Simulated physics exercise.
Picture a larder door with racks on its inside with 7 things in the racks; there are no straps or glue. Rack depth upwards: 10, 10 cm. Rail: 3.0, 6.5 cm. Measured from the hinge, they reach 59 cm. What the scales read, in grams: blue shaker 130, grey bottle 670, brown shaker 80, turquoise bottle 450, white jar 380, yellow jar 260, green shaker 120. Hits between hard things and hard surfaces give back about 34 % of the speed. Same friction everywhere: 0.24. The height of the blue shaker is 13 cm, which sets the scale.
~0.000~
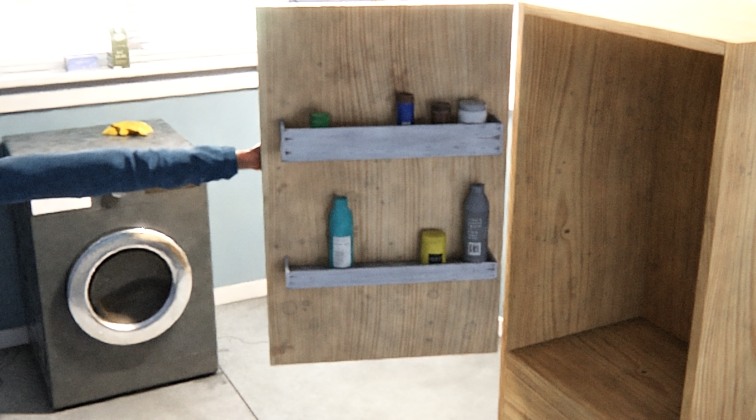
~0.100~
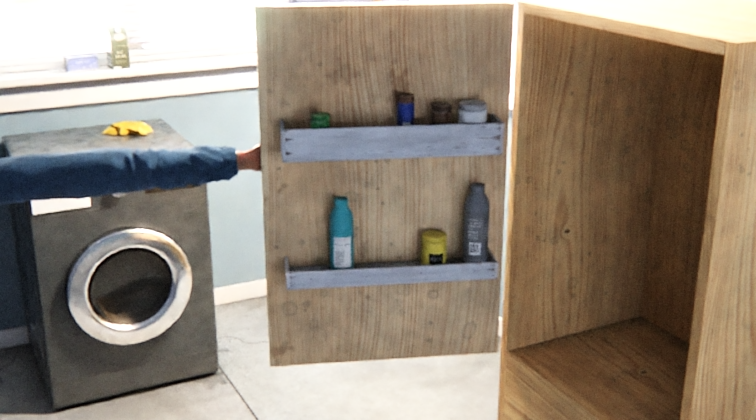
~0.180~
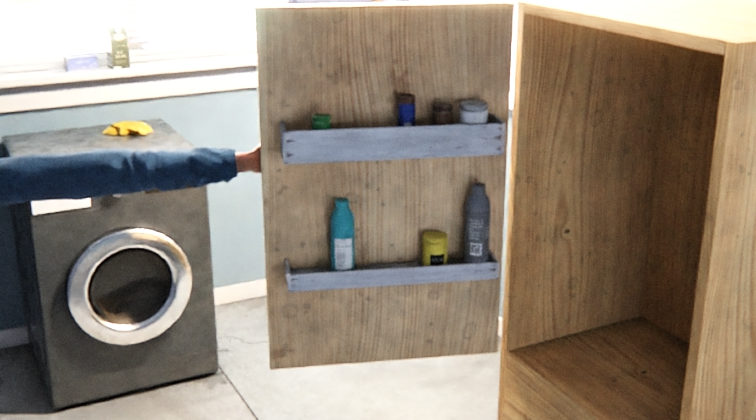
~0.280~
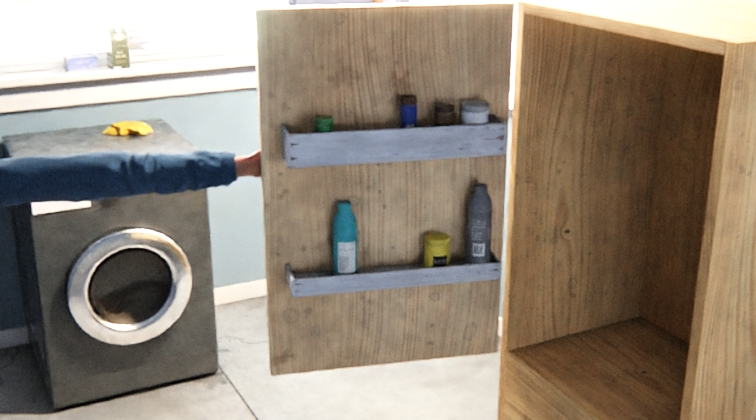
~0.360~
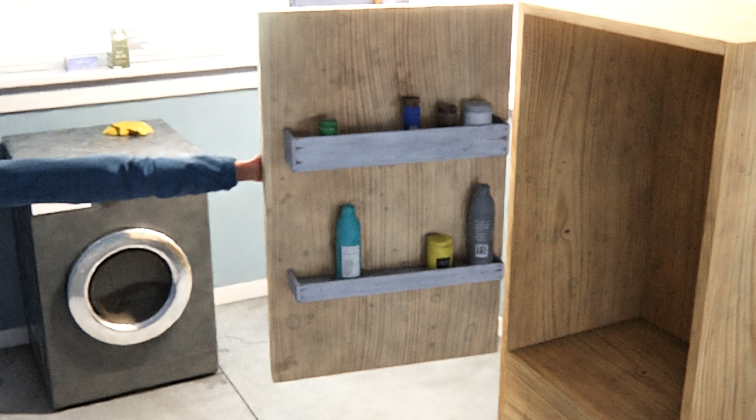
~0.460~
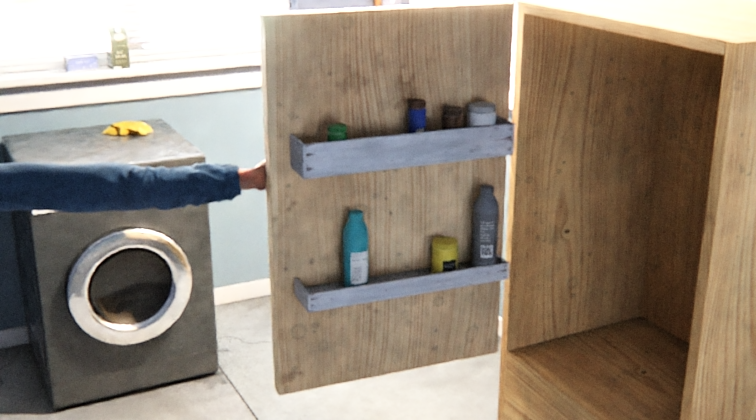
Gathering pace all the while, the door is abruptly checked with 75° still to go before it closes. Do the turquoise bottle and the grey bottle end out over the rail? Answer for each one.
The turquoise bottle does, the grey bottle does not.
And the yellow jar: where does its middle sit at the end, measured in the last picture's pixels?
Look near (472, 266) and you'll find it.
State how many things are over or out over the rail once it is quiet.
I count 1.
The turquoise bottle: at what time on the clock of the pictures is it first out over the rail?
At around 0.9 seconds on the pictures' clock.
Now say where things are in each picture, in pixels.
The first frame shows door at 110°; turquoise bottle (341, 235); grey bottle (476, 227).
The second frame shows door at 110°; yellow jar (434, 251).
The third frame shows door at 108°; blue shaker (406, 121).
The fourth frame shows door at 105°.
The fifth frame shows door at 101°; yellow jar (440, 255).
The sixth frame shows door at 95°; turquoise bottle (356, 251); grey bottle (485, 229).
After 0.76 s, door at 75°; turquoise bottle 11° off upright near (405, 272); blue shaker moved 2 cm.
After 0.96 s, door at 75°; turquoise bottle now out over the rail; blue shaker moved 4 cm; brown shaker moved 2 cm.
After 1.26 s, door at 75°; blue shaker moved 4 cm; brown shaker moved 2 cm.
In the end (1.6 s), out over the rail, turquoise bottle; the other 6 under 5 cm from the start. In the last view, grey bottle near (502, 231).
